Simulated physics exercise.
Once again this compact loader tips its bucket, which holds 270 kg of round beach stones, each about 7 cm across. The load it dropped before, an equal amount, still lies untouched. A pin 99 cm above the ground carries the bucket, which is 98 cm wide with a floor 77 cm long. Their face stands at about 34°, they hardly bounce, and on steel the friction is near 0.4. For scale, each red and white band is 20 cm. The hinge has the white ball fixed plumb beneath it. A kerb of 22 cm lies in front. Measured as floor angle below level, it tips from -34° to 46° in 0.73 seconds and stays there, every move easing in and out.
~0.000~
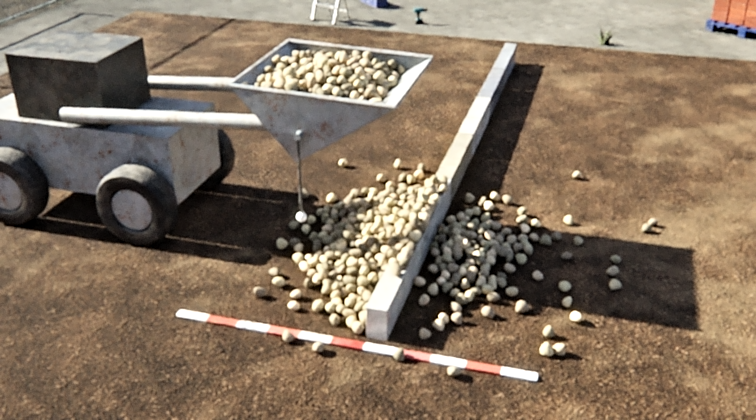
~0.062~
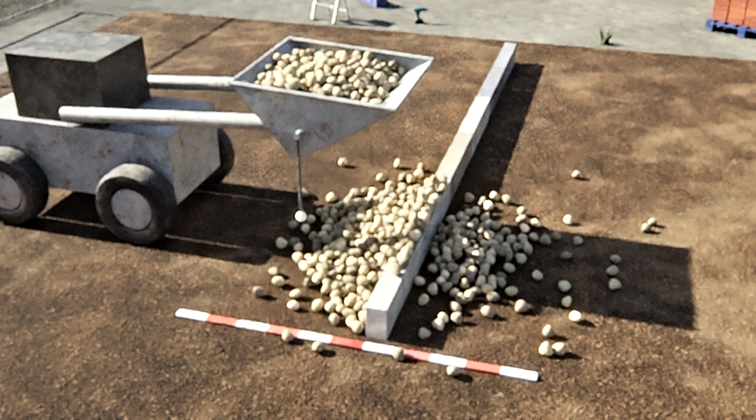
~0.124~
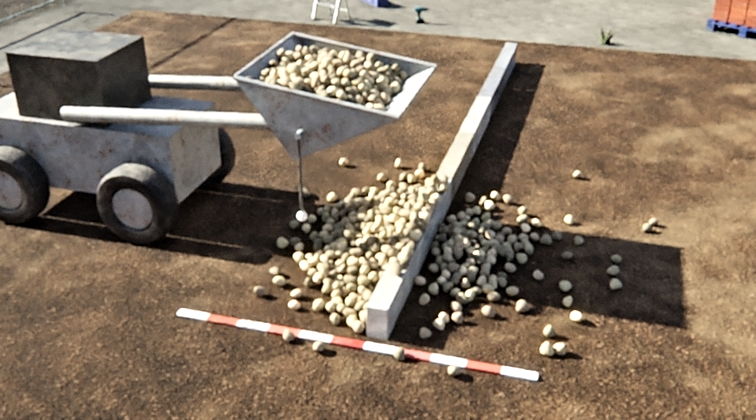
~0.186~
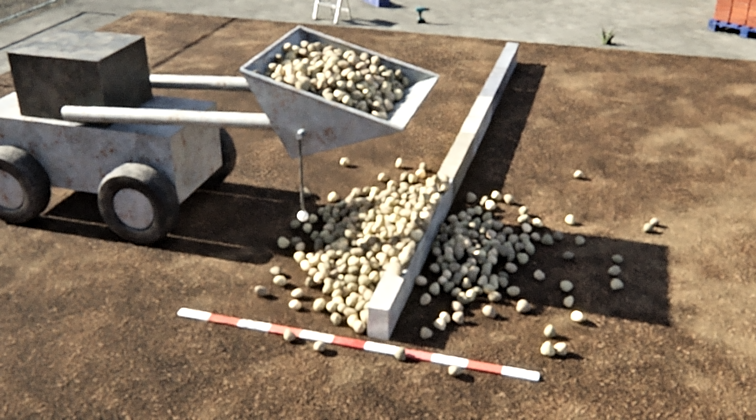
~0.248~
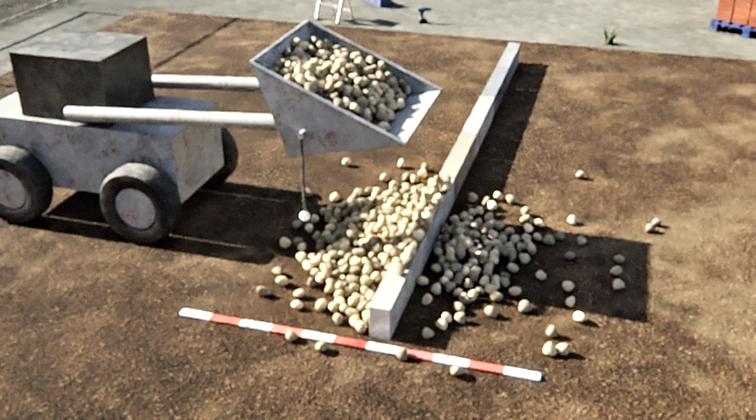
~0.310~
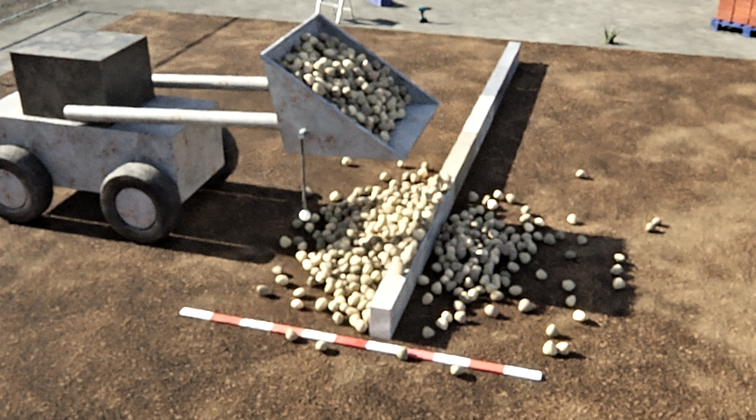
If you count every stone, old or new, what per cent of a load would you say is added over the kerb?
I would say about 44 per cent.
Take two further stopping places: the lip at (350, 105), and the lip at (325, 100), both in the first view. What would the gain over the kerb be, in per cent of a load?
I'd guess close to 5 per cent first and close to 0 per cent second.
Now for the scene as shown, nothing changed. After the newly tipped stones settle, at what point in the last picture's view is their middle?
Their middle is at about (410, 231).
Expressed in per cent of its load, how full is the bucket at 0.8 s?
Roughly 55 per cent remains inside.
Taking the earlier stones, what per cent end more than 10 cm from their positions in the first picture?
Close to 20 in a hundred of them.
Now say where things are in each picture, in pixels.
In the first frame, the bucket is at -34°, its lip at (395, 108); the top of the load is at (325, 63). The earlier load is highest near (419, 205), 29 cm above ground level, 76 % on this side of the kerb, 24 % over the kerb.
The second frame shows lip at (396, 110), floor tilted -32°, highest stones at (316, 59); the stones move at 0.2 m/s on average.
In the third frame, the bucket is at -28°, its lip at (399, 118); the top of the load is at (309, 57); the stones move at 0.3 m/s on average.
In the fourth frame, the bucket is at -21°, its lip at (403, 130); the top of the load is at (303, 52); the stones move at 0.5 m/s on average.
In the fifth frame, the bucket is at -13°, its lip at (405, 145); the top of the load is at (308, 46); the stones move at 0.5 m/s on average.
In the sixth frame, the bucket is at -3°, its lip at (404, 160); the top of the load is at (316, 42); the stones move at 0.6 m/s on average.
After 0.6 s the floor is at 34°; in per cent of one load, 100 in the bucket, 77 on this side of the kerb, 24 over the kerb; the foremost stones are at (613, 263).
After 0.8 s the floor is at 46°; in per cent of one load, 54 in the bucket, 122 on this side of the kerb, 25 over the kerb; the foremost stones are at (613, 263).
After 1.2 s the floor is at 46°; in per cent of one load, 4 in the bucket, 138 on this side of the kerb, 58 over the kerb; the foremost stones are at (613, 263).
After 3.6 s the floor is at 46°; in per cent of one load, 0 in the bucket, 132 on this side of the kerb, 68 over the kerb; the foremost stones are at (638, 250). Net gain over the kerb, 44.
